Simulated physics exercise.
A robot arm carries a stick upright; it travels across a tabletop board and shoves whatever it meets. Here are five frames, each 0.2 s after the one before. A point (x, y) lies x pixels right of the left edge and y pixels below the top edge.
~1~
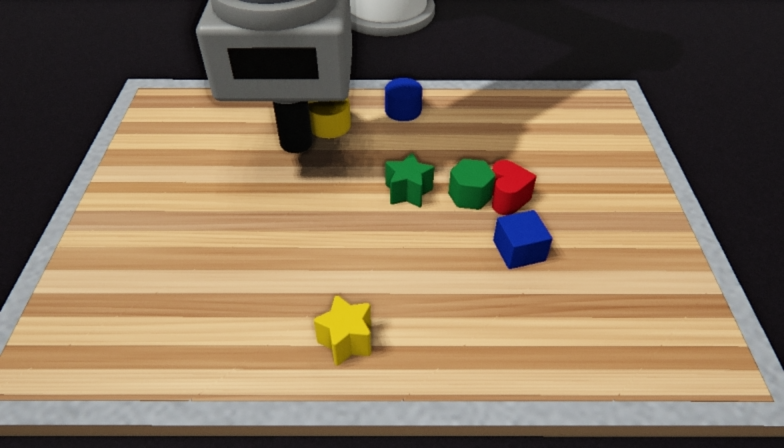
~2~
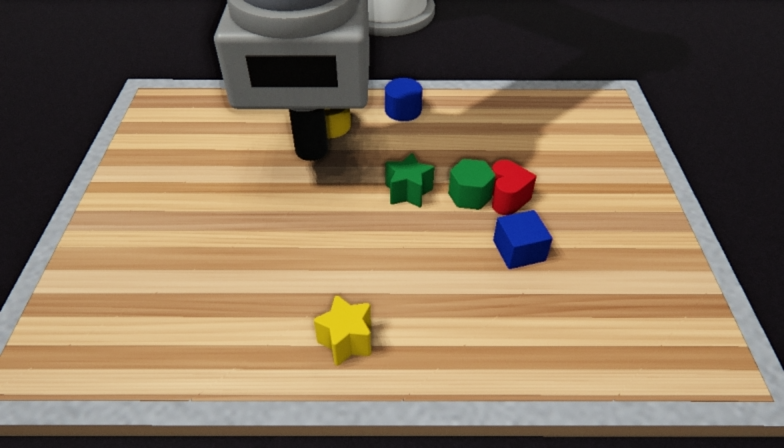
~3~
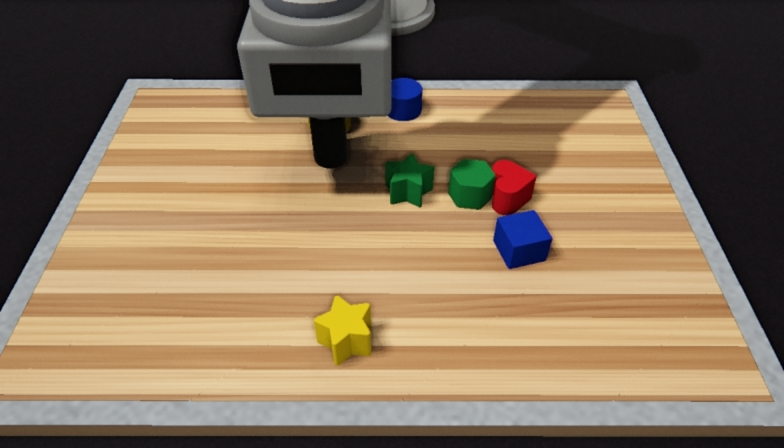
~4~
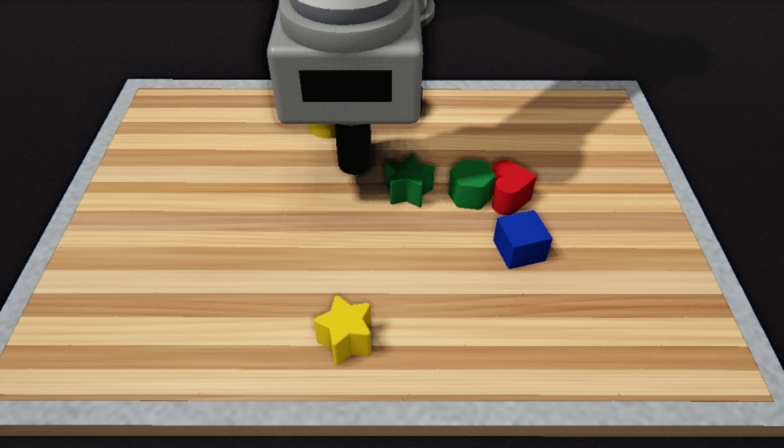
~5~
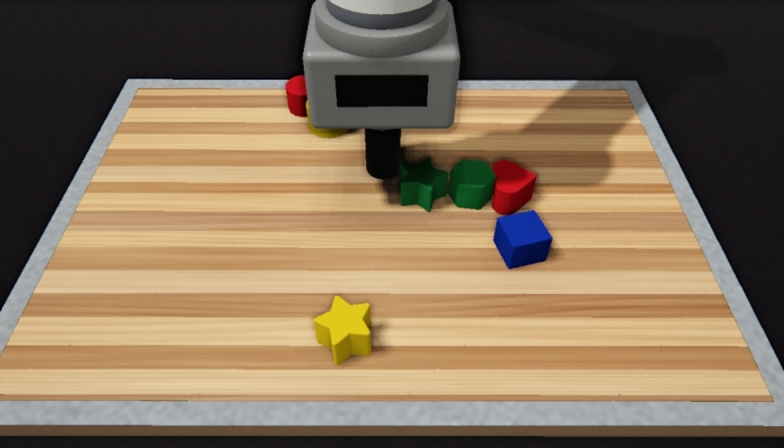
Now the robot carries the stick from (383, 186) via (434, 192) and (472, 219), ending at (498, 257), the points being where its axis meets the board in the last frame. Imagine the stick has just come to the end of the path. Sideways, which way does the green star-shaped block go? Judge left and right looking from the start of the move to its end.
Sideways shift: Left.
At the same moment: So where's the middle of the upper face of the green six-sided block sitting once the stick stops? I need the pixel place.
It sits at (549, 190).
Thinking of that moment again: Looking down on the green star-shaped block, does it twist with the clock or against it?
Prediction: Counterclockwise.
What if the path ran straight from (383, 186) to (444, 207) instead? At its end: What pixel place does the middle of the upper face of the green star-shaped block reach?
My prediction: (481, 191).
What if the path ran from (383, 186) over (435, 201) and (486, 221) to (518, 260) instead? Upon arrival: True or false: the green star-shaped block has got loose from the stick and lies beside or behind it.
Verdict: True.
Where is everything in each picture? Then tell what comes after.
In the first picture, tip of the stick (297, 145), middles of tops, green star-shaped block (409, 169), green six-sided block (473, 172), red heart block (512, 175), blue square block (525, 227).
In the second picture, stick (312, 152), nothing pushed.
In the third picture, stick (331, 159), nothing pushed.
In the fourth picture, stick (355, 165), nothing pushed.
In the fifth picture, stick (383, 170), green star-shaped block (422, 172), green six-sided block (473, 172), red heart block (512, 175), blue square block (525, 227).
What follows on the original path. One third of the way, stick (436, 176); green star-shaped block (466, 182), turned 35° clockwise; green six-sided block (505, 178), turned 15° anticlockwise; red heart block (541, 176).
Two thirds of the way, stick (474, 202); green star-shaped block (511, 202), turned 15° clockwise; green six-sided block (544, 189), turned 35° anticlockwise; red heart block (574, 178), turned 25° anticlockwise; blue square block (534, 234).
At the end, stick (501, 241); green star-shaped block (531, 217), turned 30° anticlockwise; green six-sided block (549, 190), turned 45° anticlockwise; red heart block (576, 177), turned 30° anticlockwise; blue square block (555, 249), turned 15° clockwise.
